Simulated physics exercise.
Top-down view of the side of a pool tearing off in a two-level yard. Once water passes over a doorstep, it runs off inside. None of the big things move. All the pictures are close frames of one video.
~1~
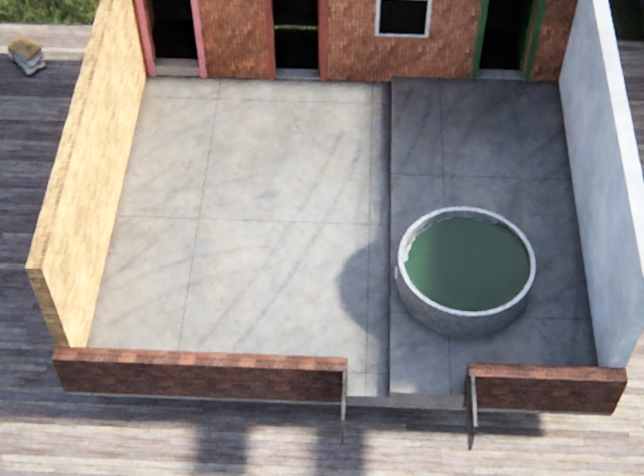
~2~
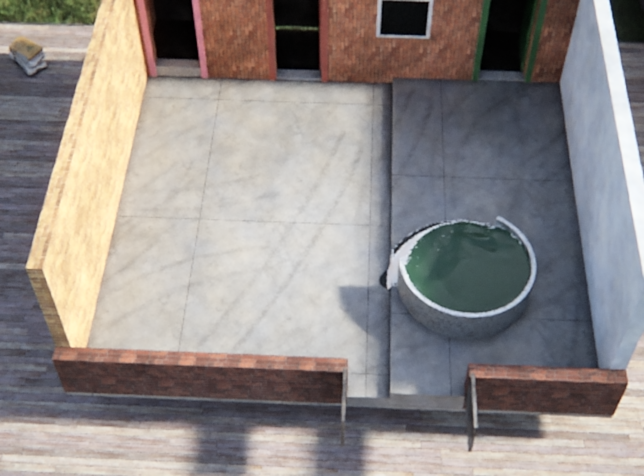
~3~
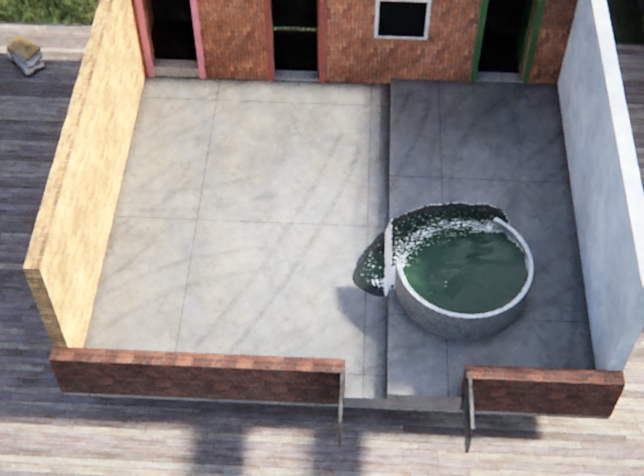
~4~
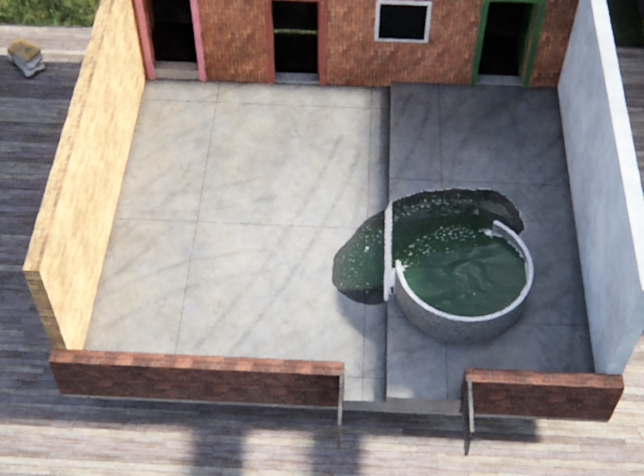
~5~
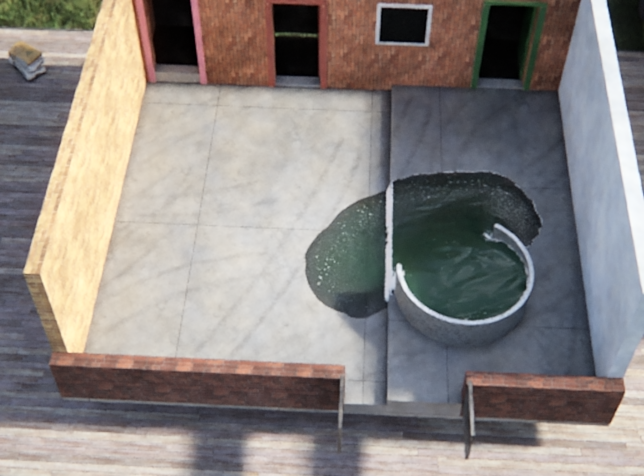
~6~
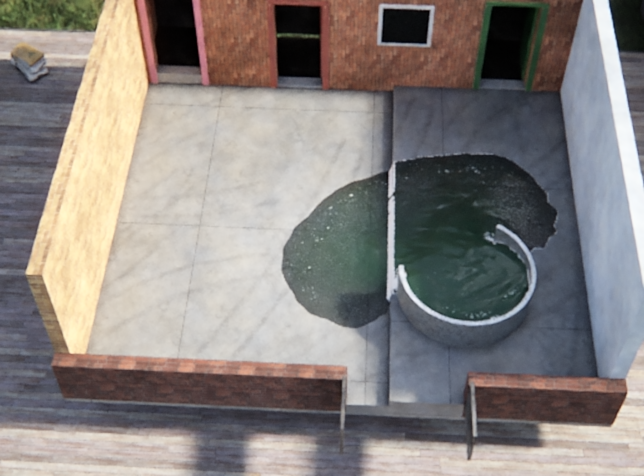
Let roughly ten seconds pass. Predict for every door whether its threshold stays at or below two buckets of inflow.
In order: The green door will get more than two buckets; the red door will get more than two buckets; the pink door will get two buckets at most.
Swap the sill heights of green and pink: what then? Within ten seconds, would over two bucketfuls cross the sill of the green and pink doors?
In short: The green one falls short, the pink one overshoots.
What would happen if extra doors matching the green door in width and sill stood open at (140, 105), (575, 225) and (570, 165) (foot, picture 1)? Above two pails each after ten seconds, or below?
One, ends up above; two, ends up below; three, ends up below.
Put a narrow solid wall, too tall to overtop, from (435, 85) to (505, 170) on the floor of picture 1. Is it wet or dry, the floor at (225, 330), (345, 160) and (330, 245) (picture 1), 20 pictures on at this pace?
Spared, submerged, then submerged.
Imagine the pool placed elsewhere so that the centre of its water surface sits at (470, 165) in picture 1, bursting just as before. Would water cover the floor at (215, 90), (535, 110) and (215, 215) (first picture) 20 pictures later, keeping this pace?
Result: Inundated; inundated; spared.
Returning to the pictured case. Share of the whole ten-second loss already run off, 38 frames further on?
By my reckoning, 95 %.
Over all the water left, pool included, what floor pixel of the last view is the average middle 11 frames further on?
I'd place it roughly at (393, 208).
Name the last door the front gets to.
I'd say the door marked pink.
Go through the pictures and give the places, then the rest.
The first picture shows the round pool at (466, 262) is whole and still.
In the second picture, the front is at a hidden place, out from the gap on the round pool's far side.
In the third picture, the front is at (501, 217), out from the gap on the round pool's far side.
In the fourth picture, water pours out on the round pool's far side and has run to (506, 202).
In the fifth picture, water pours out on the round pool's far side and has run to (498, 178).
In the sixth picture, the front is at (512, 167), out from the gap on the round pool's far side.
A moment on, water covers 40 % of the floor; the green door not reached, the red door not reached, the pink door not reached.
Next, water covers 55 % of the floor; the green door under two buckets in, the red door wet at the sill, nothing in, the pink door not reached.
Then, water covers 60 % of the floor; the green door over two buckets in, the red door over two buckets in, the pink door wet at the sill, nothing in.
Later, water covers 60 % of the floor; the green door over two buckets in, the red door over two buckets in, the pink door wet at the sill, nothing in.
In the end, water covers 90 % of the floor; the green door over two buckets in, the red door over two buckets in, the pink door wet at the sill, nothing in.
